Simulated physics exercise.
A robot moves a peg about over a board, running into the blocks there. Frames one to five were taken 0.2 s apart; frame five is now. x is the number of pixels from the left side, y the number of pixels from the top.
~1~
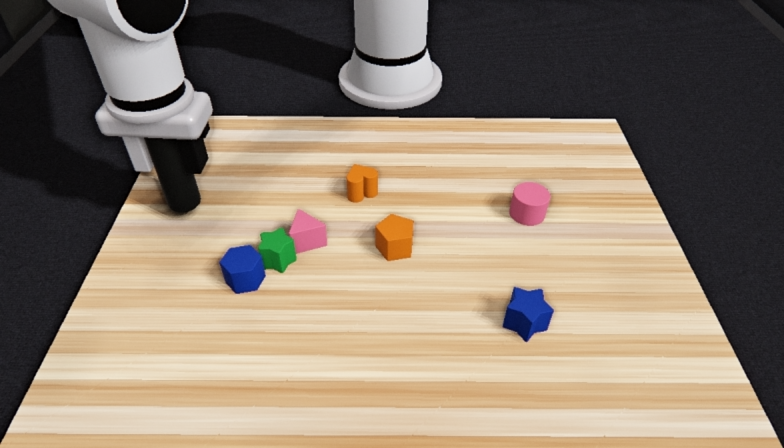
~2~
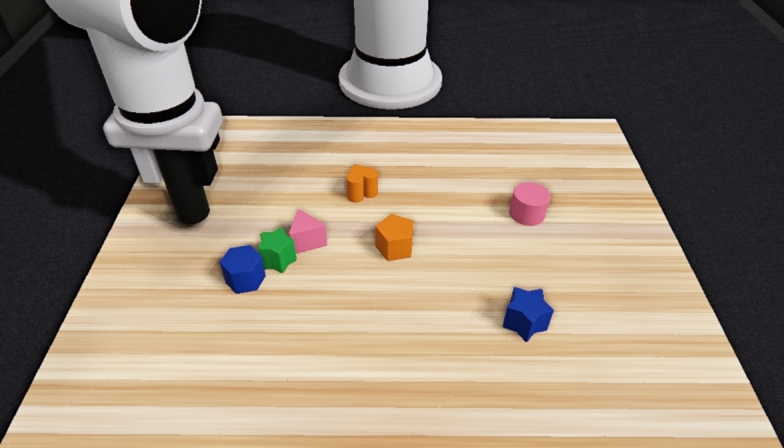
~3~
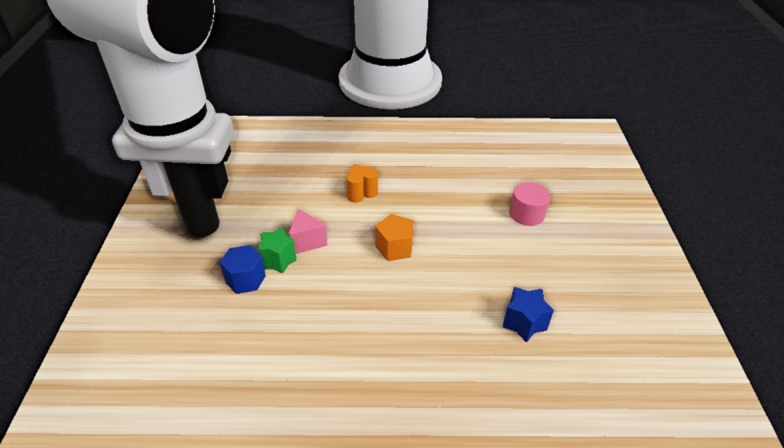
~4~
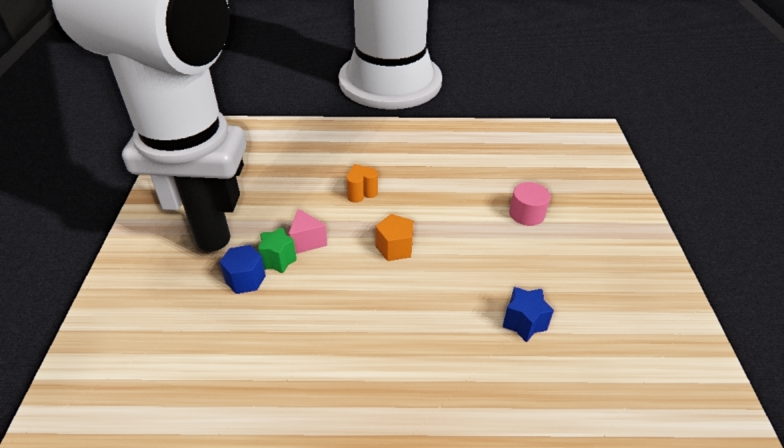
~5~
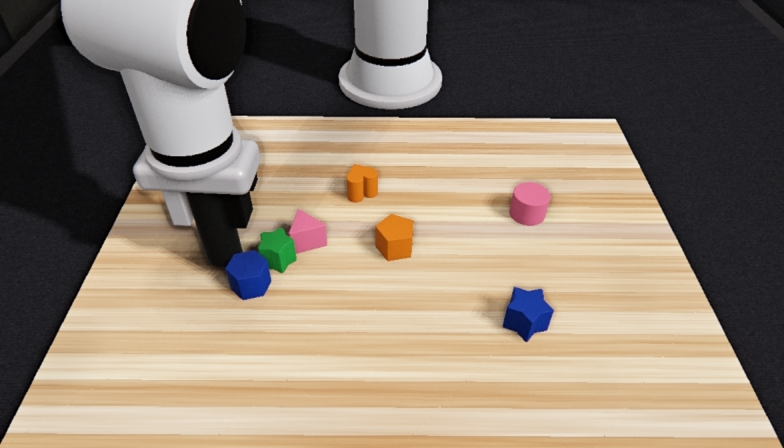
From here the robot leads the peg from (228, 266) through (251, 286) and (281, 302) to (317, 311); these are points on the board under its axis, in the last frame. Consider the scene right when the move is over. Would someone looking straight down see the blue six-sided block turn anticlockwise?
Final answer: No.
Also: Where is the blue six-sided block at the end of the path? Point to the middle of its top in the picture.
My prediction: (324, 321).
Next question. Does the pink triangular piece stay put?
Yes, it checks out.
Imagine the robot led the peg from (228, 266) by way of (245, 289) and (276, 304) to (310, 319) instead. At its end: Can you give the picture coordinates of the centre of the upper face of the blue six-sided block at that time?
The middle of its upper face will lie at (345, 304).
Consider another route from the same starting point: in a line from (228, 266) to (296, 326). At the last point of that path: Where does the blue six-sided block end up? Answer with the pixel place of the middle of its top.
It should be at about (327, 323).
What follows on the original path. One third of the way, peg at (249, 276); blue six-sided block at (273, 285).
Two thirds of the way, peg at (279, 292); blue six-sided block at (302, 304).
At the end, peg at (316, 302); blue six-sided block at (324, 321), turned 60° clockwise; green star-shaped block unmoved; pink triangular piece unmoved.
